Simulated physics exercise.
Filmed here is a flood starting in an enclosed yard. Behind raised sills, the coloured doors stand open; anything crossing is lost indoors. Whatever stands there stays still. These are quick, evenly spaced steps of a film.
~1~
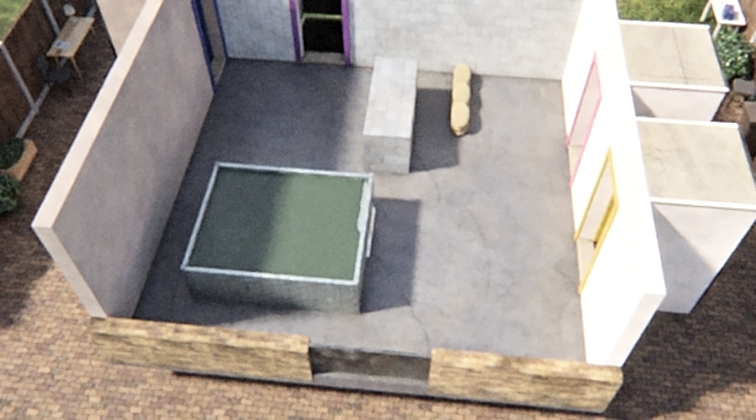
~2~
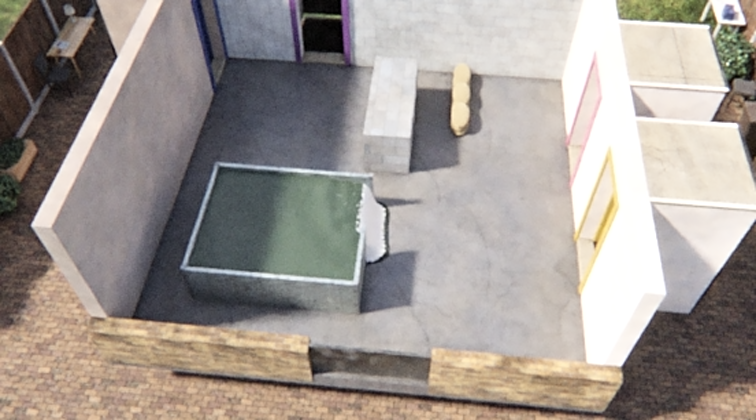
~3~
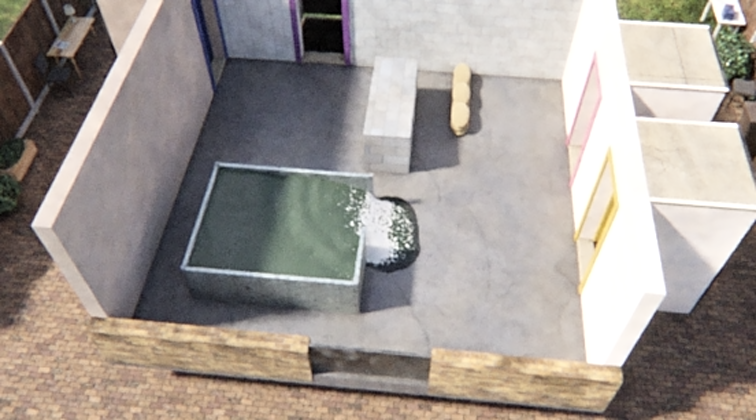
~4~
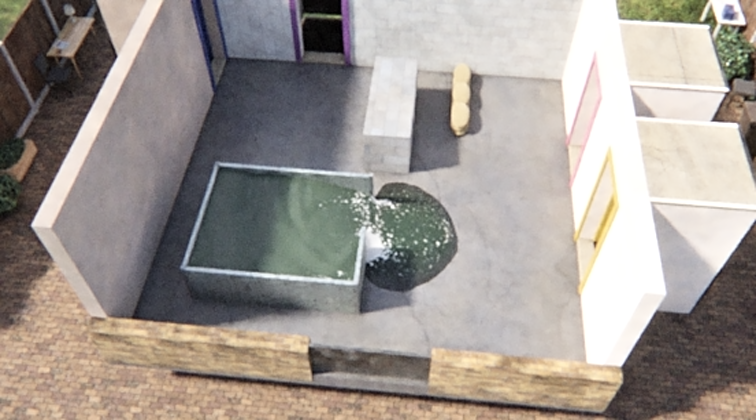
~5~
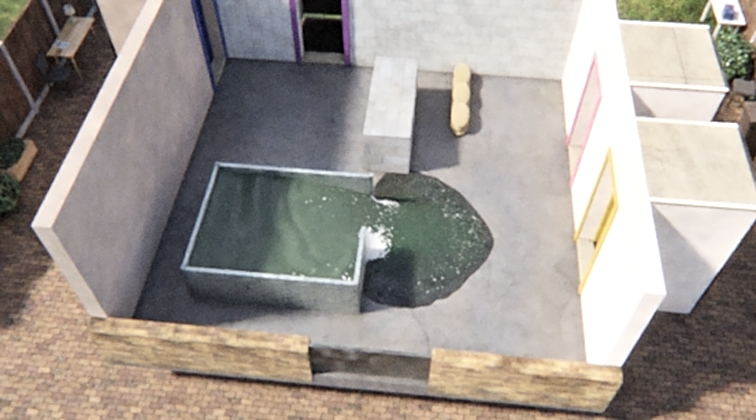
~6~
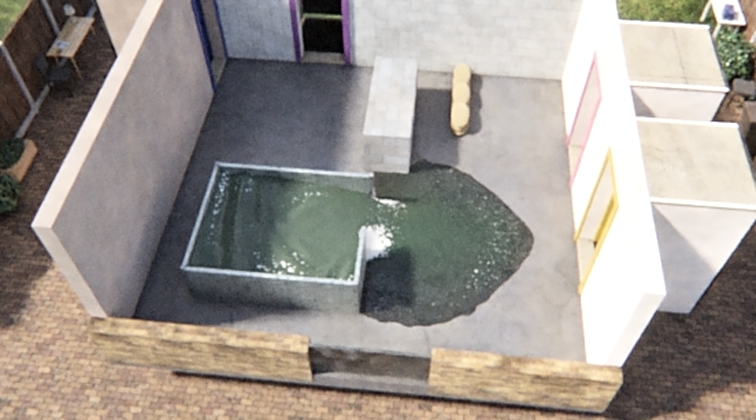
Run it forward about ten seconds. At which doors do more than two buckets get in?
At the end, the pink door is going to overshoot the allowance; the blue door is going to stay inside the allowance; the yellow door is going to overshoot the allowance; the purple door is going to stay inside the allowance.
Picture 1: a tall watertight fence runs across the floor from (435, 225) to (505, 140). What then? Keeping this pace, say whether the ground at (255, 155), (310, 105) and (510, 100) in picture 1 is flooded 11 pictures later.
Results in order: Bone-dry / bone-dry / swamped.
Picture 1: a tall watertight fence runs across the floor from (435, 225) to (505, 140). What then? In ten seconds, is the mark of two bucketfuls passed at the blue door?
My reading: The blue one takes less.
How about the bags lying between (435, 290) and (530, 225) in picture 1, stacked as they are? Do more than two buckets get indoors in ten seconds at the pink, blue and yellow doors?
Well, the pink door breaks the limit, the blue door breaks the limit too, while the yellow door comes in short.
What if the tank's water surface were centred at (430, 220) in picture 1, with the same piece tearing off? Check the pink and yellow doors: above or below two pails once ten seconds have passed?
I'd say the pink door overshoots while the yellow door overshoots.
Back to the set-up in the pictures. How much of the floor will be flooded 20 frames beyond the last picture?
Close to 45 %.
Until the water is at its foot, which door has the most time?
It's the blue one.
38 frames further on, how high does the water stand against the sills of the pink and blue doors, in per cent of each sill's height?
Roughly 270 and 0 %.
A moment on, water covers 35 % of the floor; the pink door wet at the sill, nothing in, the blue door not reached, the yellow door under two buckets in, the purple door not reached.
Next, water covers 45 % of the floor; the pink door over two buckets in, the blue door not reached, the yellow door far over two buckets in, the purple door not reached.
Then, water covers 45 % of the floor; the pink door far over two buckets in, the blue door not reached, the yellow door far over two buckets in, the purple door not reached.
Later, water covers 65 % of the floor; the pink door far over two buckets in, the blue door not reached, the yellow door far over two buckets in, the purple door wet at the sill, nothing in.
In the end, water covers 85 % of the floor; the pink door far over two buckets in, the blue door wet at the sill, nothing in, the yellow door far over two buckets in, the purple door wet at the sill, nothing in.
